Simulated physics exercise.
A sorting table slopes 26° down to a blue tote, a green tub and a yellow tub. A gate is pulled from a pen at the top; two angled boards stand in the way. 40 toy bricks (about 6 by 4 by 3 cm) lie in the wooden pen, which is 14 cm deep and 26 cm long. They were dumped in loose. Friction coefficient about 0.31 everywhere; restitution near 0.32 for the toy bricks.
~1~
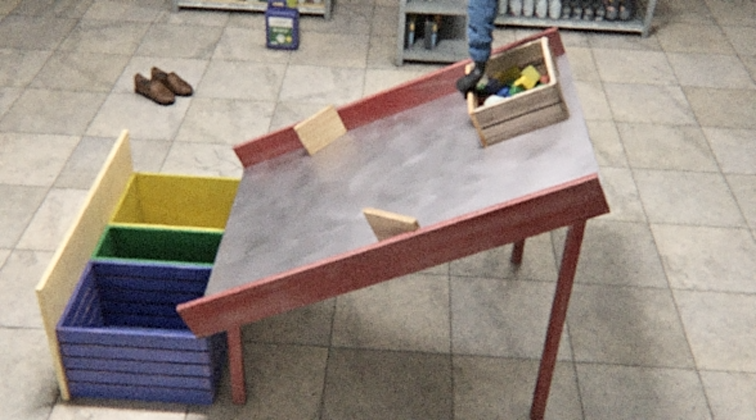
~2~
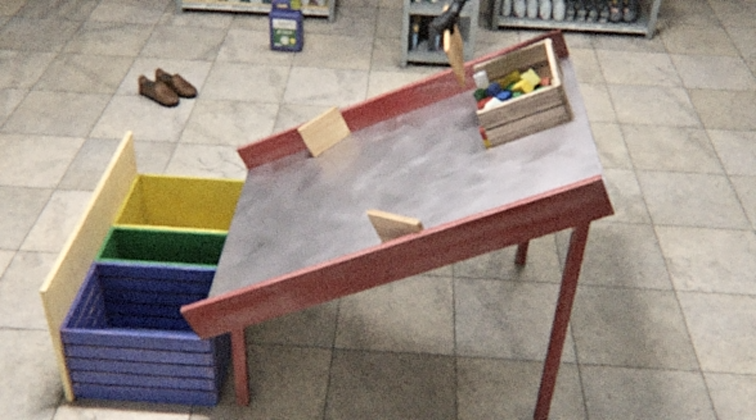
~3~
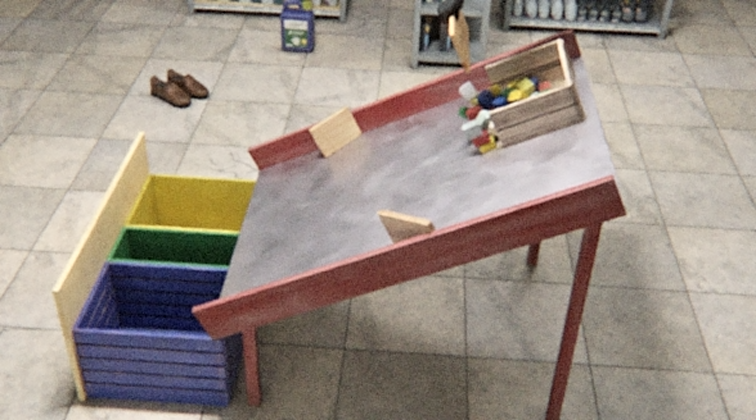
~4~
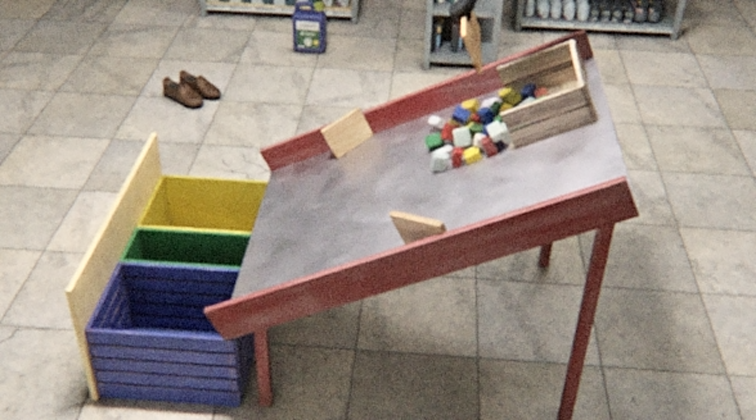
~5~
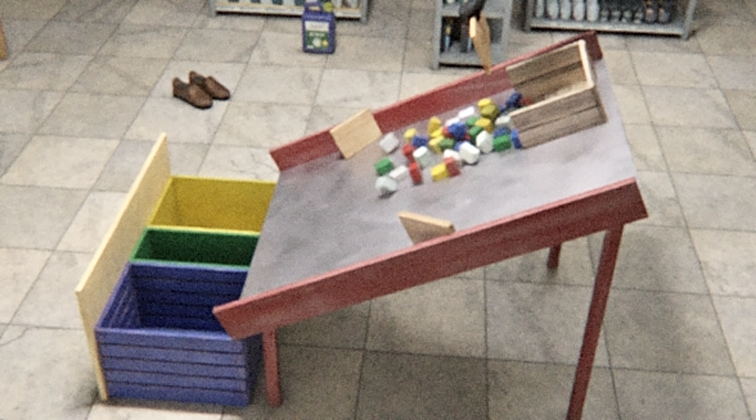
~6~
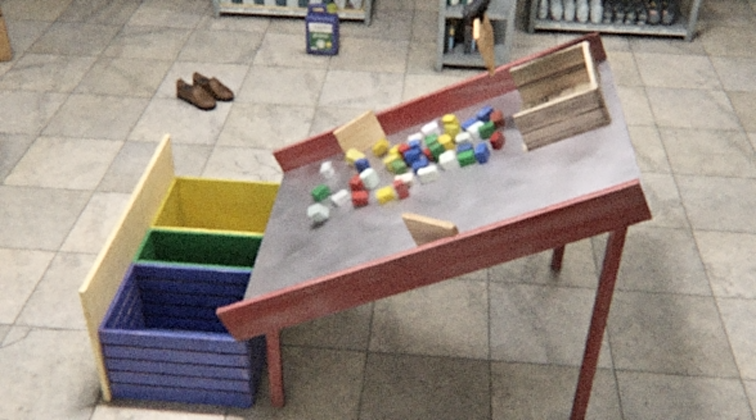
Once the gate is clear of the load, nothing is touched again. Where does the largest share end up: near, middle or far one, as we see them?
The rearmost one, the yellow tub, gets the most.
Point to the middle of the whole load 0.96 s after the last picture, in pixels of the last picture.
Near (187, 264).
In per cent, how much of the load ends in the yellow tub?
Some 75 per cent of them.
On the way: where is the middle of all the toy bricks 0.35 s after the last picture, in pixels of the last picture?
At about (293, 201).
Then, 0.15 s after the last picture, 37 on the slope and 3 in the air.
Then, 0.35 s after the last picture, 4 in the green tub, 6 in the yellow tub, 24 on the slope and 6 in the air.
Then, 0.61 s after the last picture, 8 in the green tub, 24 in the yellow tub, 3 on the slope and 5 in the air.
Final count (0.96 s after the last picture), 10 in the green tub and 30 in the yellow tub.
